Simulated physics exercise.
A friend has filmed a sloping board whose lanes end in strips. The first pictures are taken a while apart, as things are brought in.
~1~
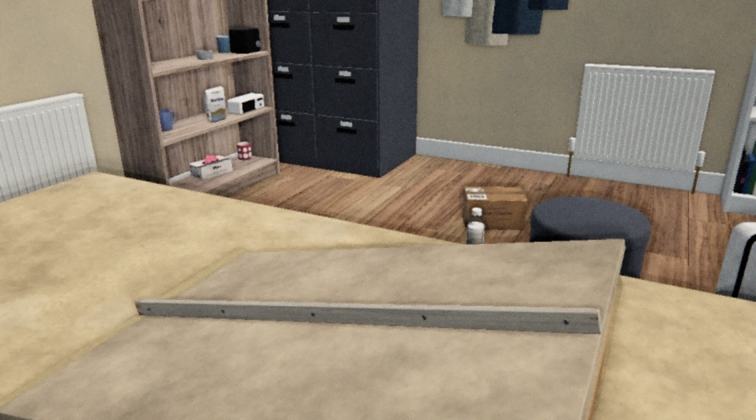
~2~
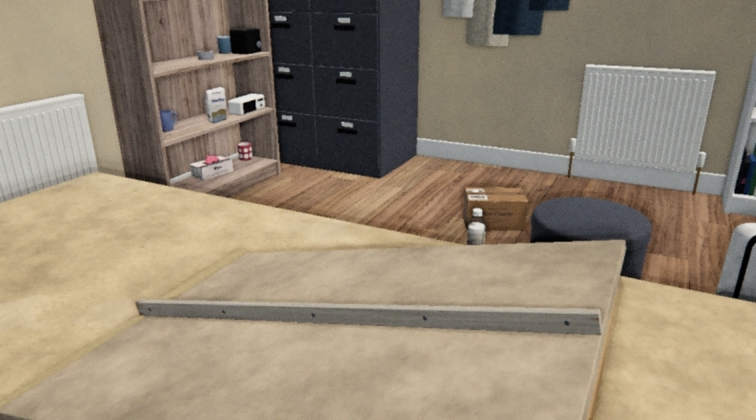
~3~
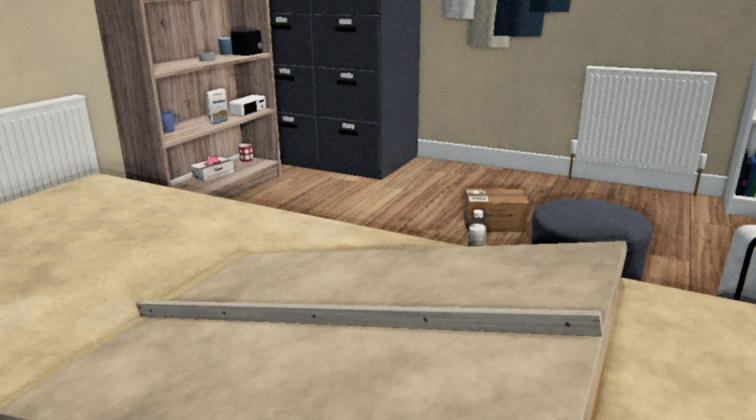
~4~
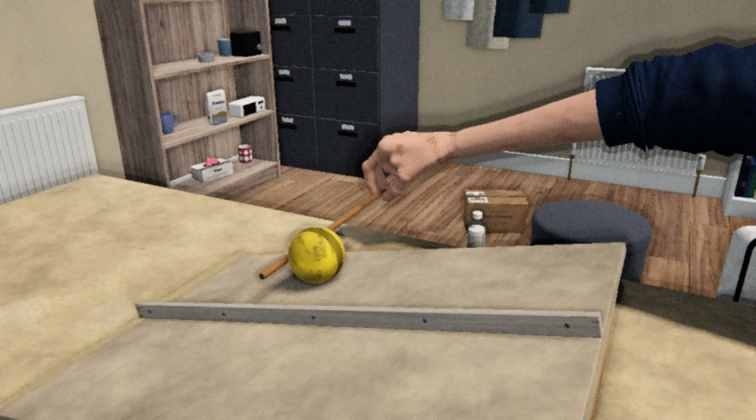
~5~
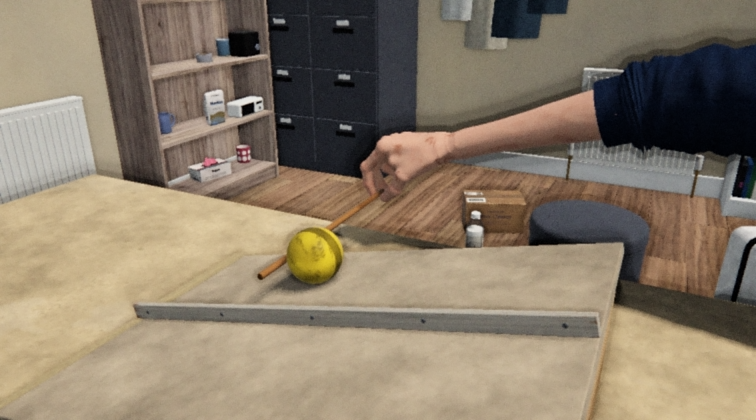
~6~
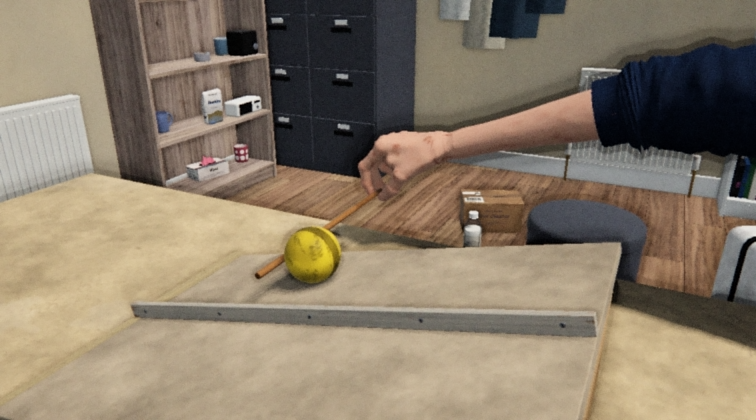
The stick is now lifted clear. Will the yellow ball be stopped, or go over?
In the end the yellow ball goes over the end.
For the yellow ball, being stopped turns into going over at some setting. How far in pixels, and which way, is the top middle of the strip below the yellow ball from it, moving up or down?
About 8 pixels up.
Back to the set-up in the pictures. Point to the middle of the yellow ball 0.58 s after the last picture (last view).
Around (186, 252).
Then, 0.58 s later than the last frame, yellow ball rolling on the board near (186, 252).
Then, 1.10 s later than the last frame, yellow ball off the board near (46, 230).
When it is over, the yellow ball rolls off the board.
